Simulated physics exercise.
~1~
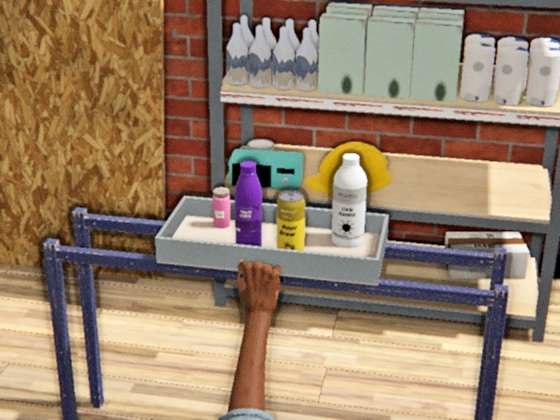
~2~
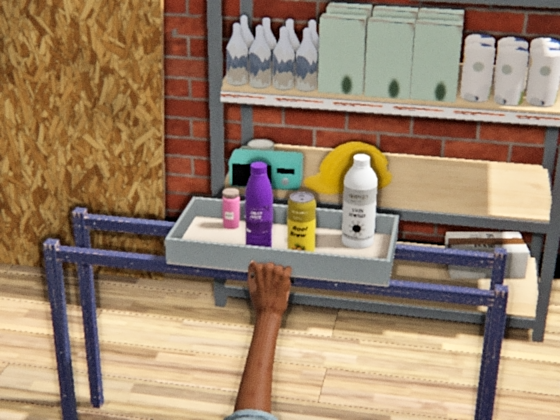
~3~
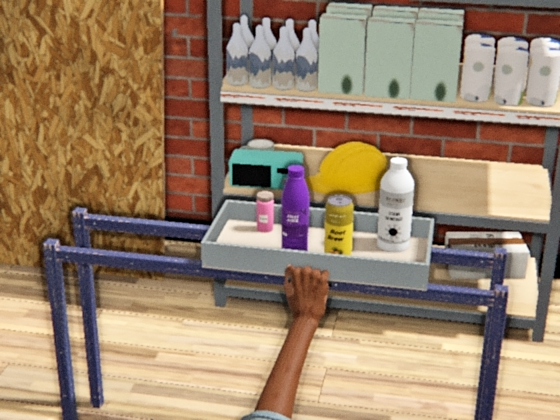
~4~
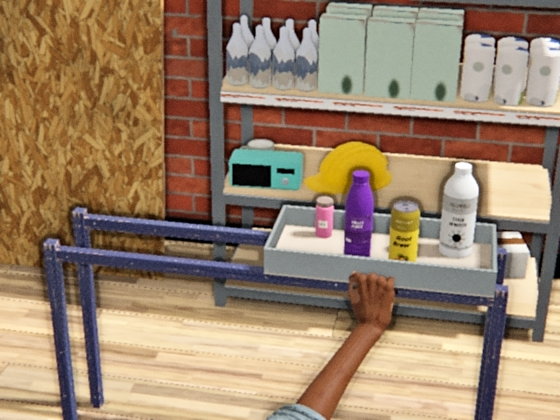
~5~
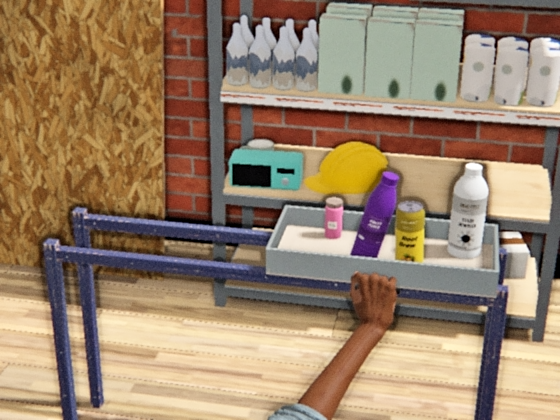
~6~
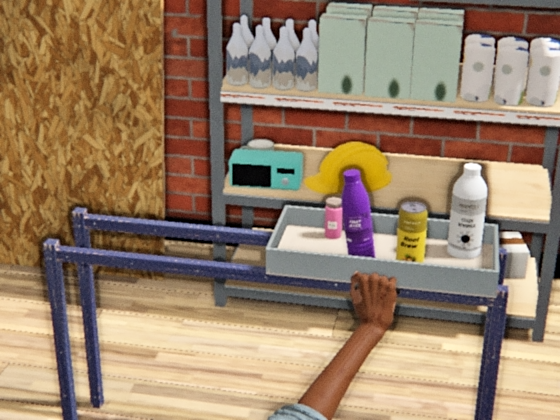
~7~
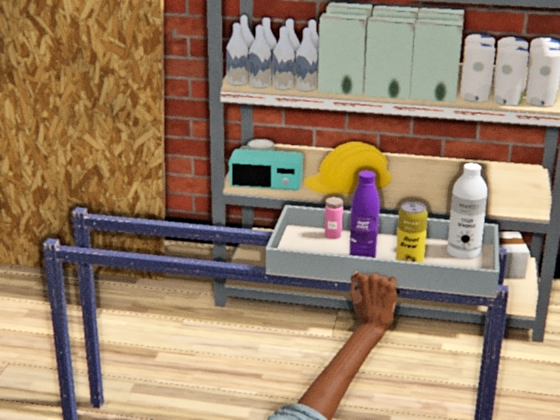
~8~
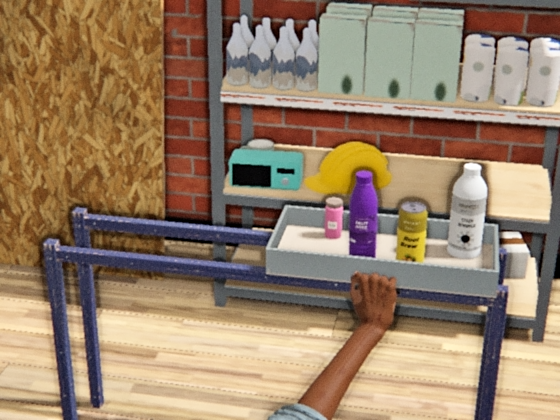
A grey tray holding a pink shaker, a purple bottle, a yellow can and a white bottle slides to the right along a blue metal frame, with a hand at its front edge. It moves slowly at first, then faster, and all four items ride along upright. The tray stops abruptly at the right end of the frame, and the purple bottle tips to the right. It rocks back the other way, then settles upright. The yellow can and the others remain standing, and the tray rests at the right with the hand still against it.
